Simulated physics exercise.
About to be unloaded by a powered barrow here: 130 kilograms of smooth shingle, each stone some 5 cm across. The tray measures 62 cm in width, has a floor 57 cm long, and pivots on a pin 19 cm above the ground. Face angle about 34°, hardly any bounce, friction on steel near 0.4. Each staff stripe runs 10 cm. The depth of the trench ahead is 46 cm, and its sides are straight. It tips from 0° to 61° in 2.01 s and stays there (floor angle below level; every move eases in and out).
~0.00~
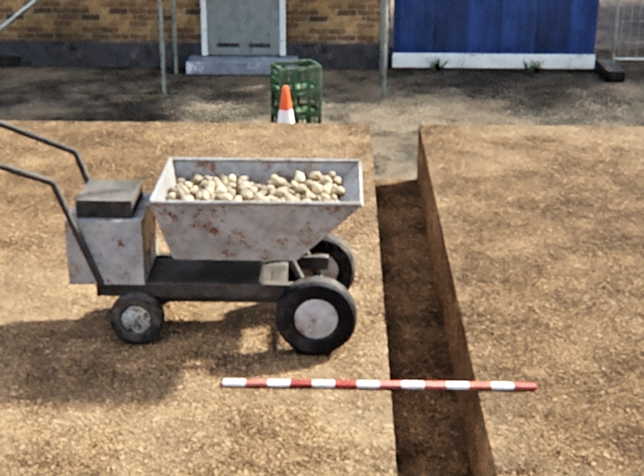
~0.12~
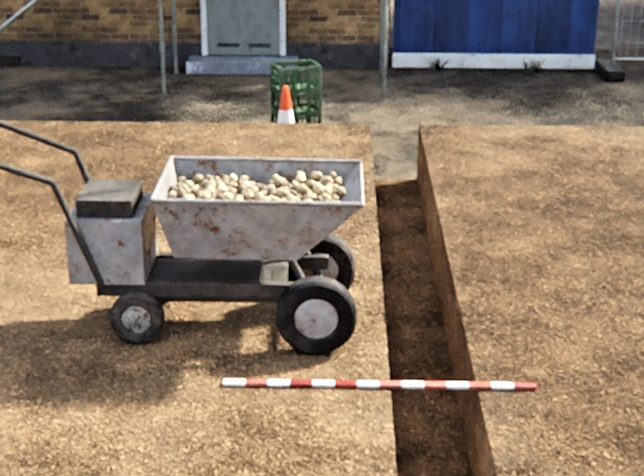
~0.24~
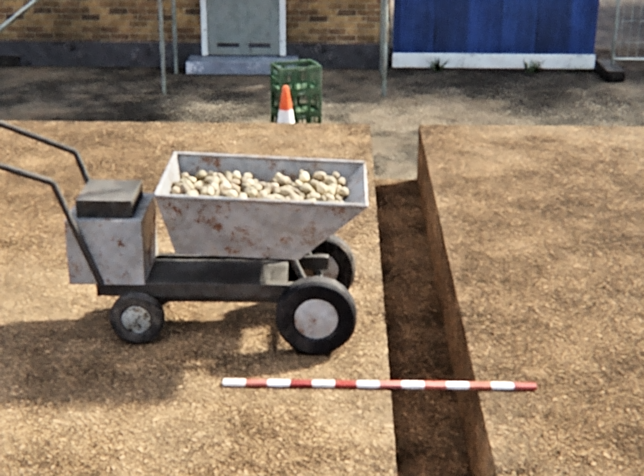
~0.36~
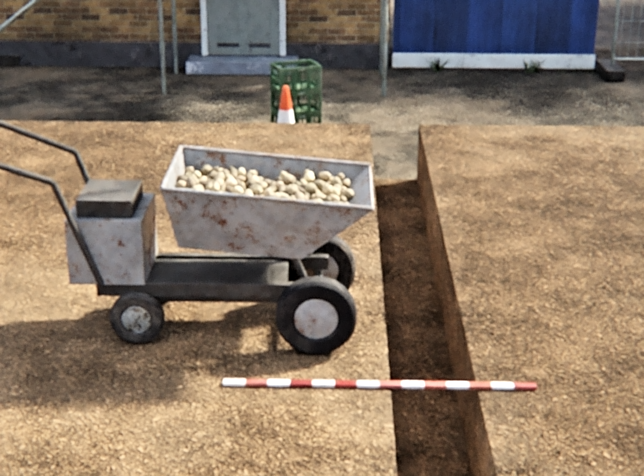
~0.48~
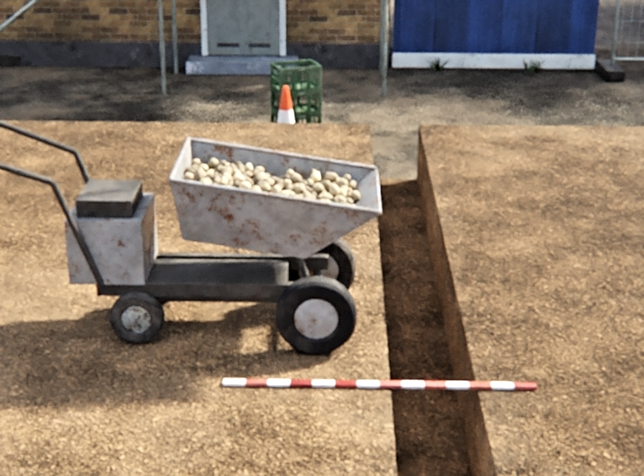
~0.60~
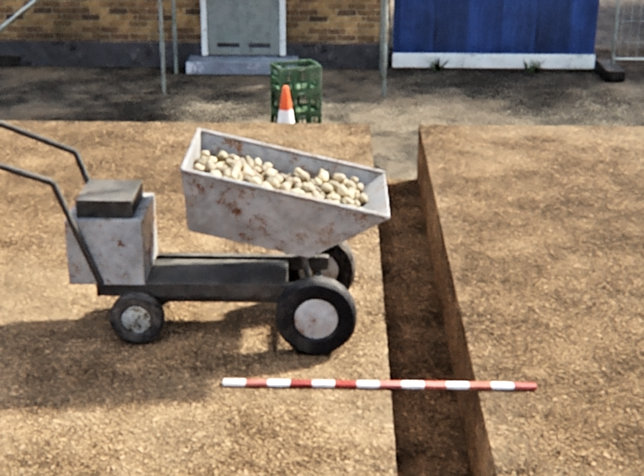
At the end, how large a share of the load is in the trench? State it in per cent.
A share of about 38 per cent.
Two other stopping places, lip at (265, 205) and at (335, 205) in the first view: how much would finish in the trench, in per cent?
First spot about 95, second spot about 65 per cent.
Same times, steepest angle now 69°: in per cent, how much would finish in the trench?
Near 30 per cent then.
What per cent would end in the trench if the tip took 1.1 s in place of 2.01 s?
About 30 percent, I'd say.
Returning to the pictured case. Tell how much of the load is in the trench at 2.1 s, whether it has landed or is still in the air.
Something like 10 in a hundred.
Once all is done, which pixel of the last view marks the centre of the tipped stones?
Around (491, 324).
After 1.5 s the floor is at 52°; 100 % in the tray; the foremost stones are at (440, 260).
After 2.1 s the floor is at 61°; 45 % in the tray, 10 % in the trench, 44 % past the trench; the foremost stones are at (589, 334).
After 2.5 s the floor is at 61°; 21 % in the tray, 17 % in the trench, 62 % past the trench; the foremost stones are past the picture's edge.
After 4.4 s the floor is at 61°; 0 % in the tray, 38 % in the trench, 62 % past the trench; the foremost stones are past the picture's edge.
